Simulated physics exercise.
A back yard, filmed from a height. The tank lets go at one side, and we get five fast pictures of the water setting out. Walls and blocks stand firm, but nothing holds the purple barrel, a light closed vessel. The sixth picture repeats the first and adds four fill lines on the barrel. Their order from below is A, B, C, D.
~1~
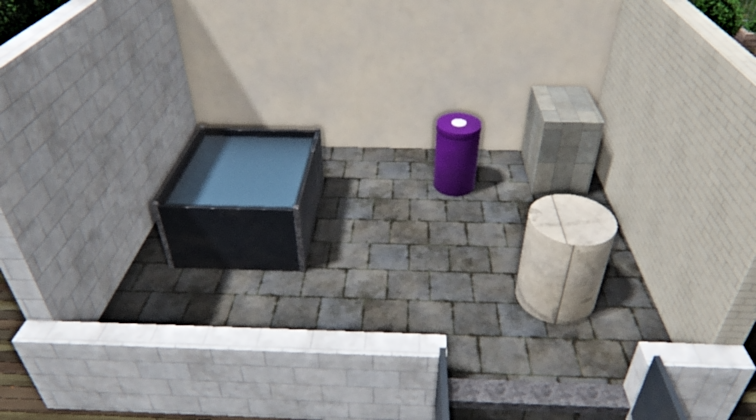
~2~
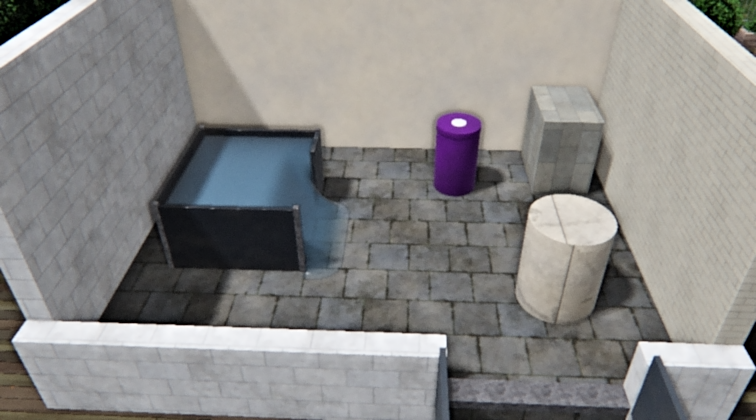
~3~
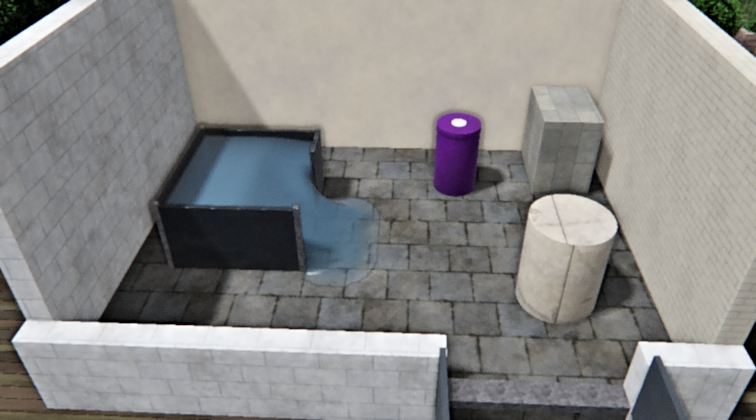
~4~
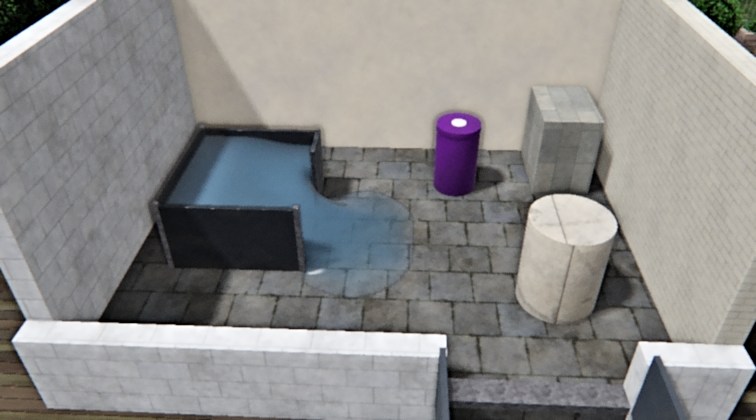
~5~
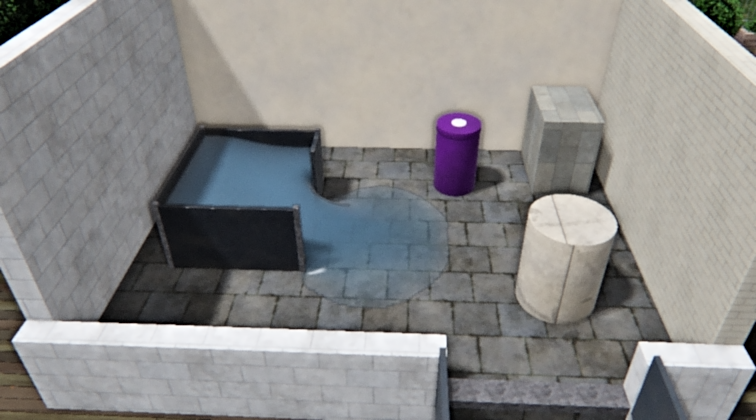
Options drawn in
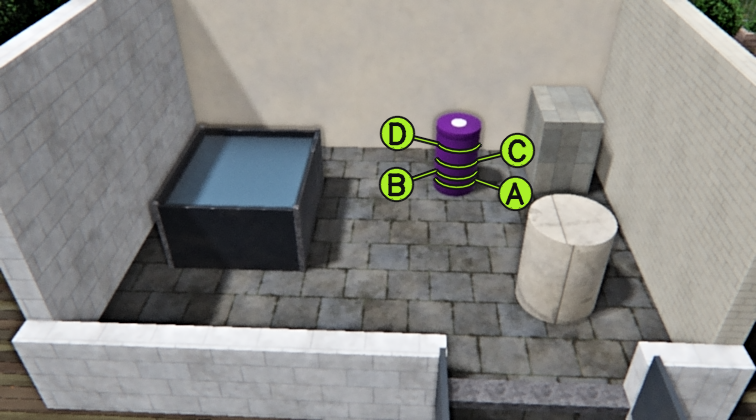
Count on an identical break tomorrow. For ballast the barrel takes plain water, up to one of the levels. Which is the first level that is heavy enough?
Take A.
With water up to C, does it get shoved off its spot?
No, that is safe.
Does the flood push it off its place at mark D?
No.
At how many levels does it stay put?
All of them.
On the marked copy, A at (456, 187); B at (457, 179); C at (458, 167); D at (459, 151); from the bottom up A, B, C, D.
Choosing A, it does not move.
Choosing B, it does not move.
Choosing C, it does not move.
Choosing D, it does not move.
